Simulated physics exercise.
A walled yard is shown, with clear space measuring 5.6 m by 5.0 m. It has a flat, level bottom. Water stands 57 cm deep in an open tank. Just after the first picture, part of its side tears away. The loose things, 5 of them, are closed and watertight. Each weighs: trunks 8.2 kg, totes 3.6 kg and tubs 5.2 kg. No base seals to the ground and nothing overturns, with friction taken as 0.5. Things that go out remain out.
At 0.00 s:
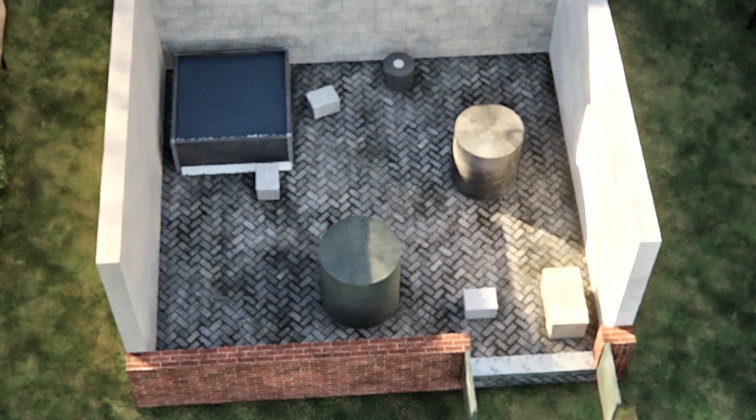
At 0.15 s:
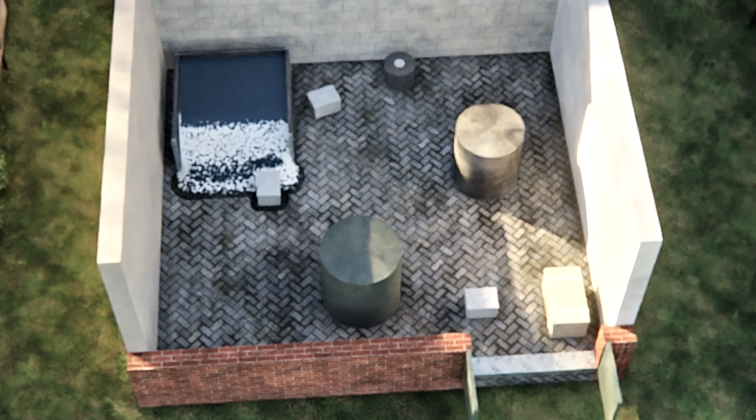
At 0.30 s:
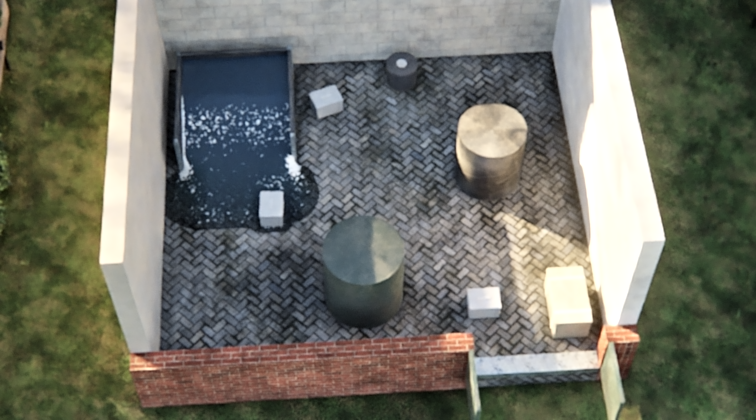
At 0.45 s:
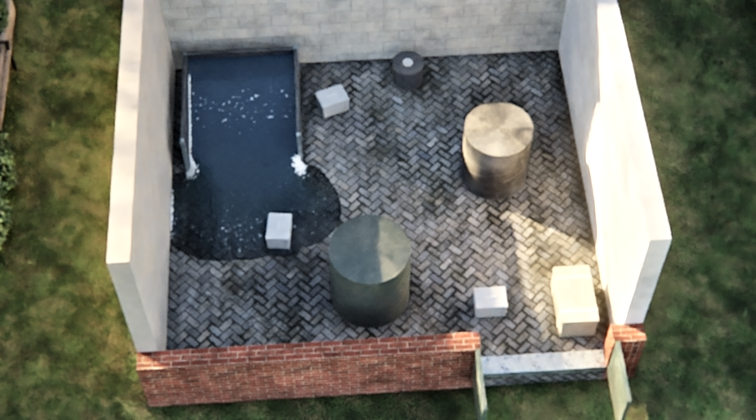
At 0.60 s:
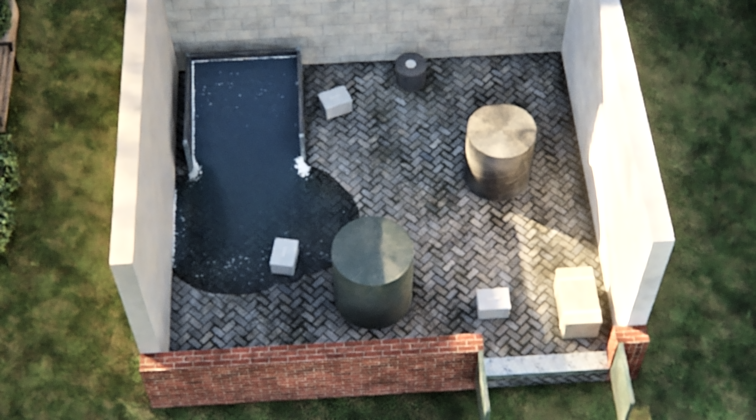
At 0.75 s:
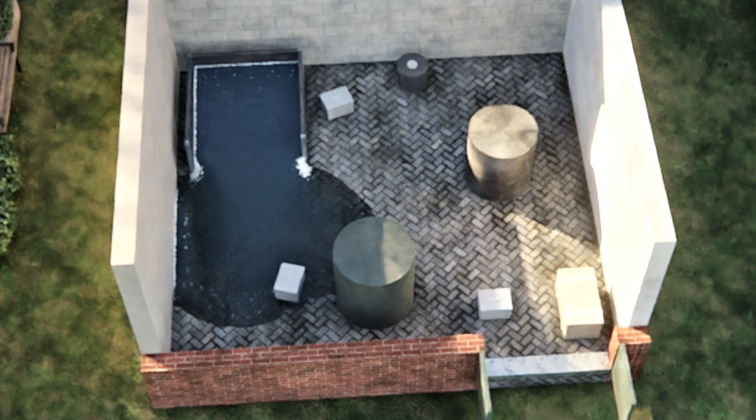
Dark water poured from the open side of a tank in a walled yard and spread over the brick paving, pushing one small pale block toward the front wall while the other objects stayed put.
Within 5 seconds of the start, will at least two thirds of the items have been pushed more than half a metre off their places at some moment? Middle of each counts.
The count shifted gets to a third without getting to two thirds.
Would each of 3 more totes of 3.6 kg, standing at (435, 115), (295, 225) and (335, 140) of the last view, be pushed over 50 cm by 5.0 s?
Reading them off in order: Not beyond, clears the mark, not beyond.
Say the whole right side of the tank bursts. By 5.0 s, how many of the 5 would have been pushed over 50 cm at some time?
In that case the number is 4.
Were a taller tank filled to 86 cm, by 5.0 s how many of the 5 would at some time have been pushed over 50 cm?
So the tally would be 2.
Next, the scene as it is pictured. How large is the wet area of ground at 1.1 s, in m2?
Close to 9.5 m2, I'd say.
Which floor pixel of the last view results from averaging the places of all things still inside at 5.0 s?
It sits at about (488, 178).
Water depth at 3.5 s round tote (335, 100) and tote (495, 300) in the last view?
Depth approx. 0 cm / 6 cm.
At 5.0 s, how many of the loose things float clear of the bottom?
I get 3.
After 1.1 s 1 of 5 are over 50 cm from their spots; 0 afloat.
After 2.2 s 1 of 5 are over 50 cm from their spots; 1 afloat.
After 3.5 s 2 of 5 are over 50 cm from their spots; 3 afloat.
After 5.0 s 2 of 5 are over 50 cm from their spots, and 2 have been at some point; 3 afloat.
